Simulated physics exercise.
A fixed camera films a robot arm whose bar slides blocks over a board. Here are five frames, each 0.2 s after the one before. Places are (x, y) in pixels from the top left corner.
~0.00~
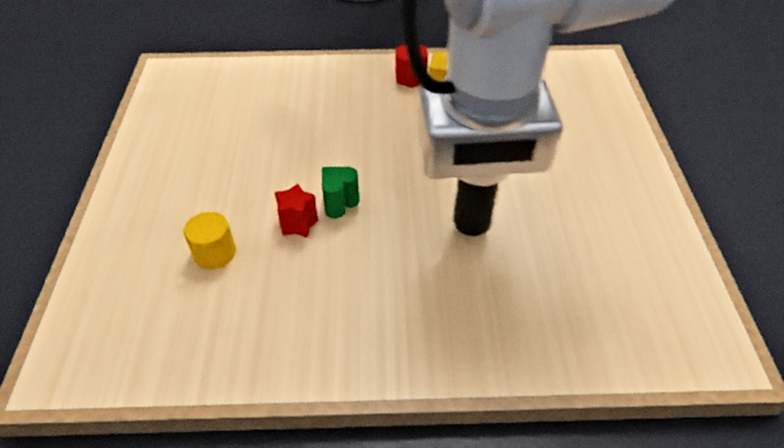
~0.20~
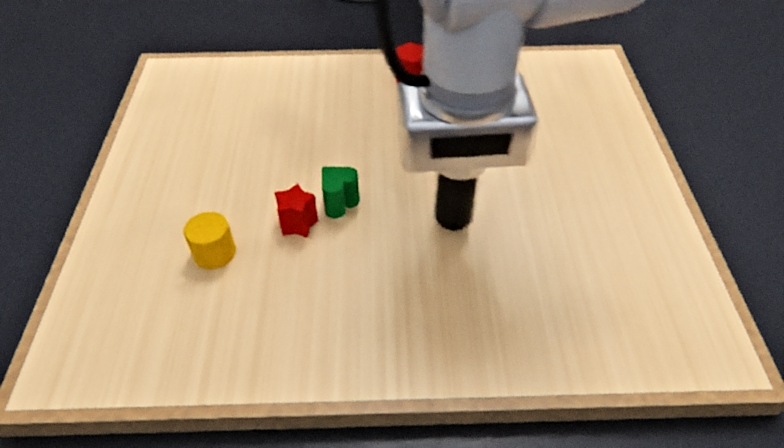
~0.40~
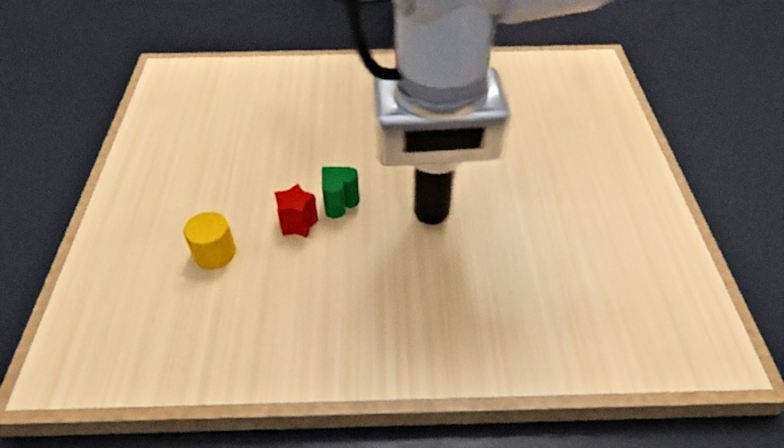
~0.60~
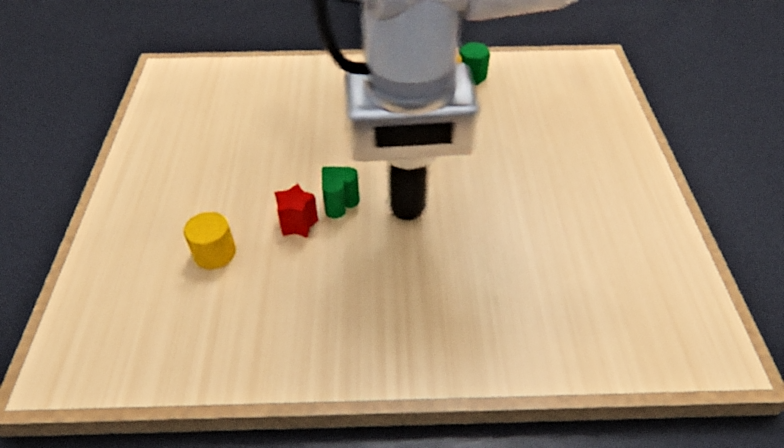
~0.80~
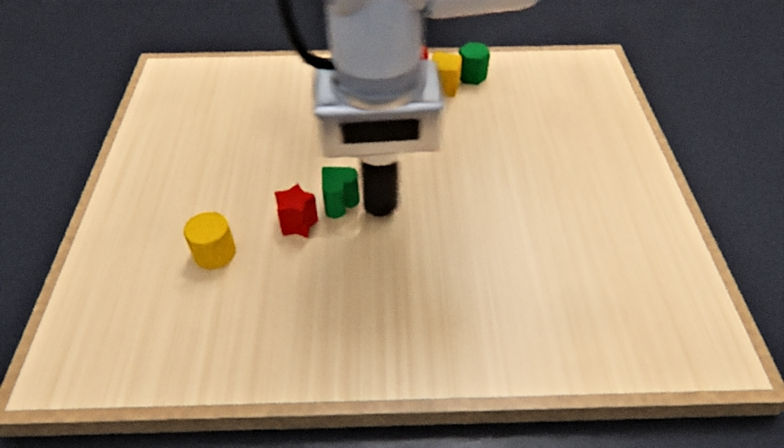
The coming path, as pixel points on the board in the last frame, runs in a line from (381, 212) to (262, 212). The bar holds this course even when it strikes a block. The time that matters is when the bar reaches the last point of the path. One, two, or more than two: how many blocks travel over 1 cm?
2 blocks.
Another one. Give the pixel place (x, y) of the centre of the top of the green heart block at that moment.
It should be at about (291, 162).
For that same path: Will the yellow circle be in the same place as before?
The answer is yes.
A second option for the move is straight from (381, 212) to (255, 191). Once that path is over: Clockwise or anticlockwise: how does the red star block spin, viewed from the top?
Answer: Against the clock.
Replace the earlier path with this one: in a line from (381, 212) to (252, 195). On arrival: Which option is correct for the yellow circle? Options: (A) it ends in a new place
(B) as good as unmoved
Correct choice: B.
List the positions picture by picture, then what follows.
The first frame shows tip of the bar at (472, 223), middles of tops, yellow circle at (206, 227), red star block at (293, 198), green heart block at (337, 177).
The second frame shows bar at (453, 218), nothing pushed.
The third frame shows bar at (432, 212), nothing pushed.
The fourth frame shows bar at (408, 208), nothing pushed.
The fifth frame shows bar at (381, 204), yellow circle at (206, 227), red star block at (293, 198), green heart block at (337, 177).
The first path, step by step. One third of the way, bar at (340, 205); green heart block at (314, 171).
Two thirds of the way, bar at (299, 205); red star block at (271, 206); green heart block at (294, 163), turned 35° clockwise.
At the end, bar at (260, 204); yellow circle unmoved; red star block at (256, 211), turned 45° anticlockwise; green heart block at (291, 162), turned 50° clockwise.
